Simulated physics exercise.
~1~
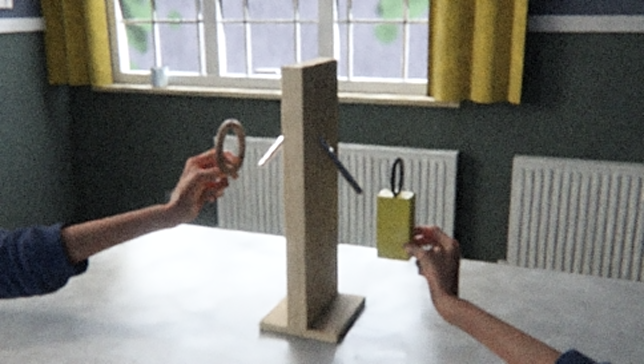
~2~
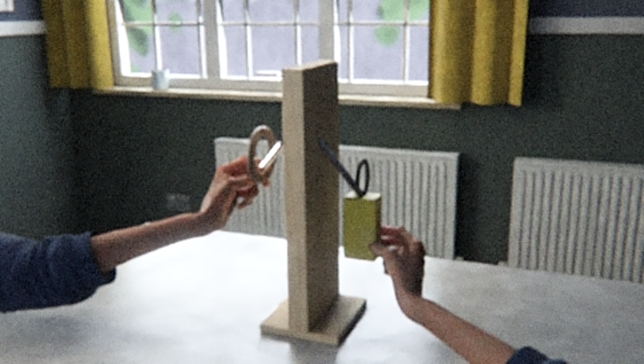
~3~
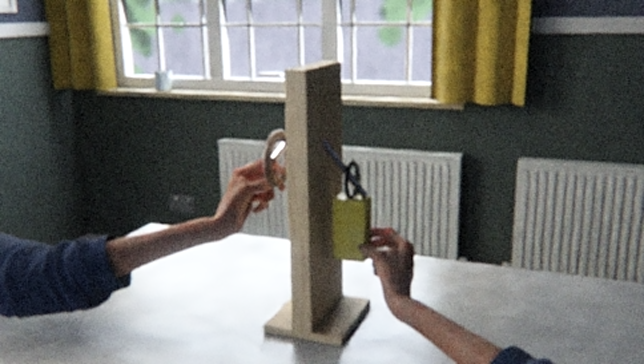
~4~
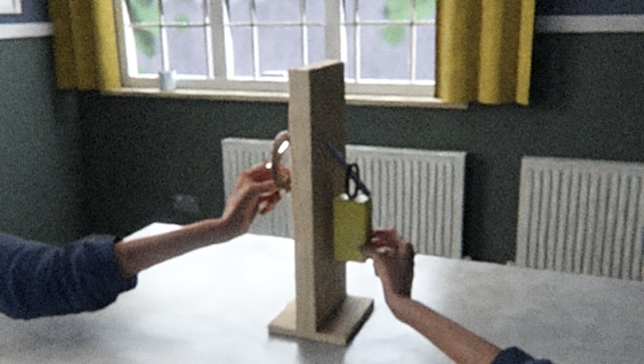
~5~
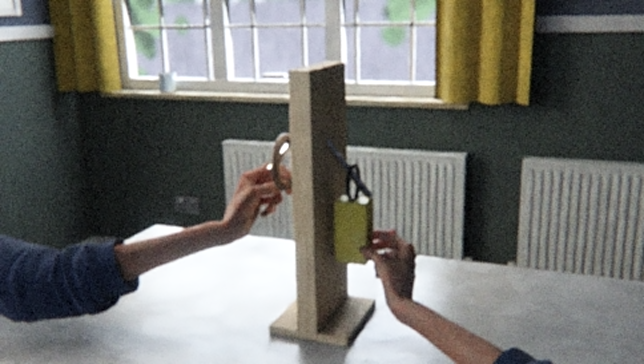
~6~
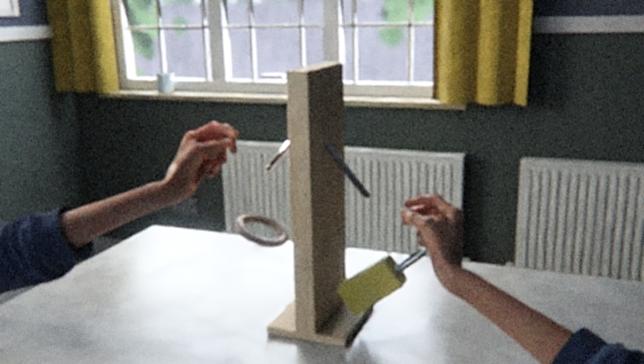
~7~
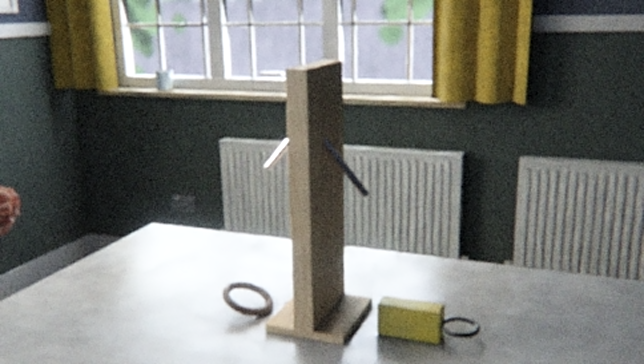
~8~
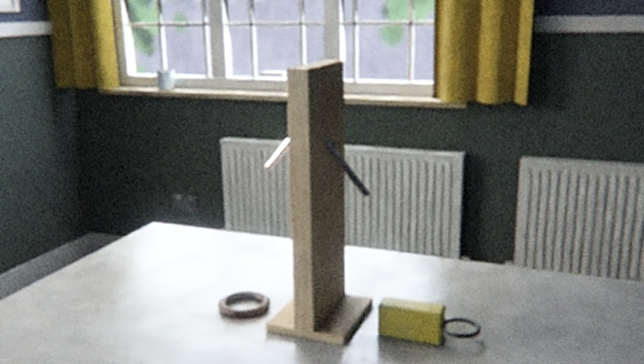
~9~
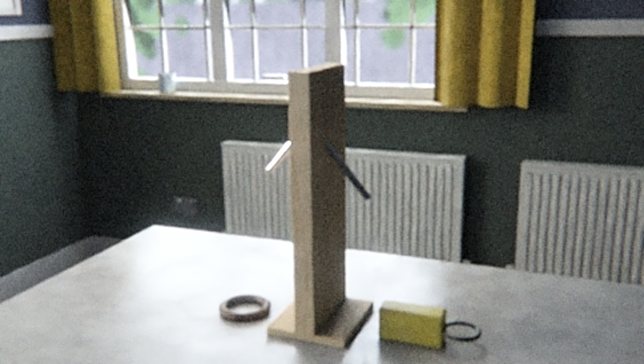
A brown ring of tape and a yellow pouch with a dark loop are held up by two hands, on either side of a wooden stand with a sloping peg on each face. The stand is on a pale table before a radiator and a yellow-curtained window, seen from the front by a slightly swaying camera. The left hand moves the tape right to its peg while the right hand brings the pouch left to the other. Both pause there, then the hands let go and draw back, and both things drop. The pouch tips onto its side at right, and the tape settles flat at left, leaving both pegs empty.
